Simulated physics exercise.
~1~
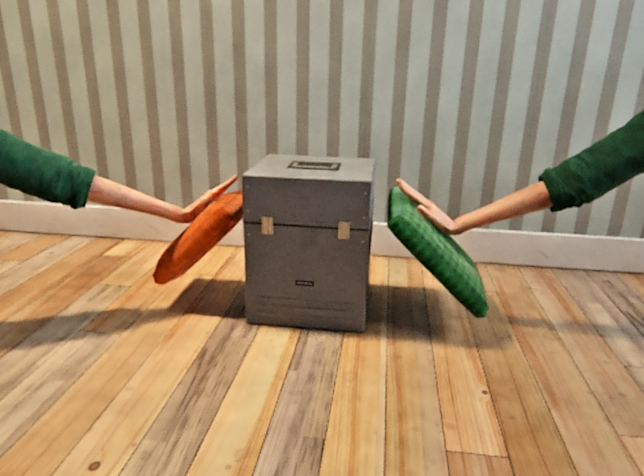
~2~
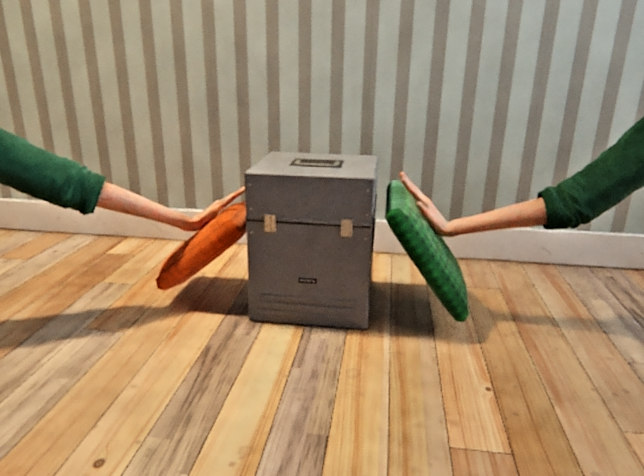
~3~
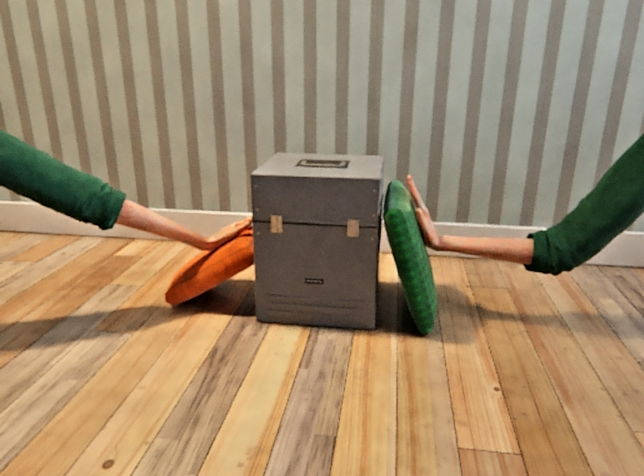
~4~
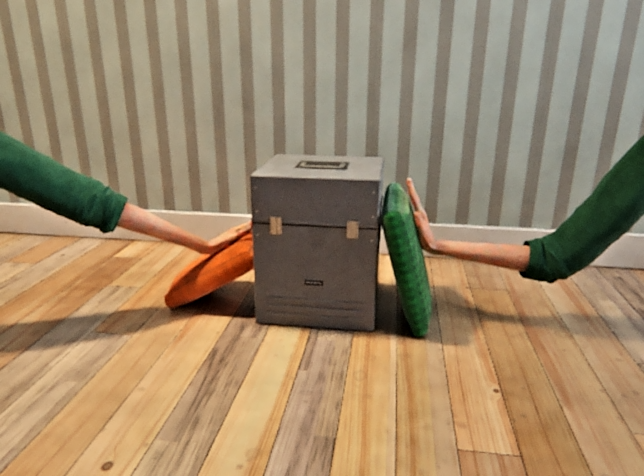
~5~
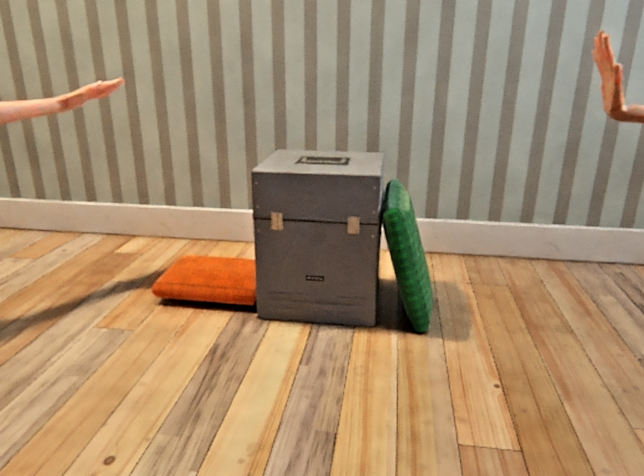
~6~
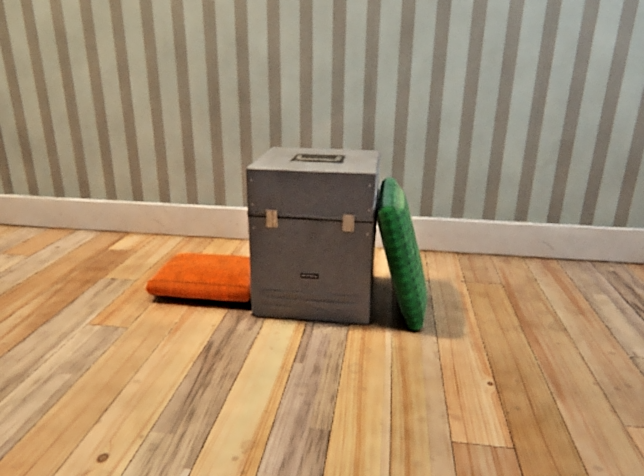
Two hands let go of cushions against a grey chest; orange falls flat, green stays leaning.
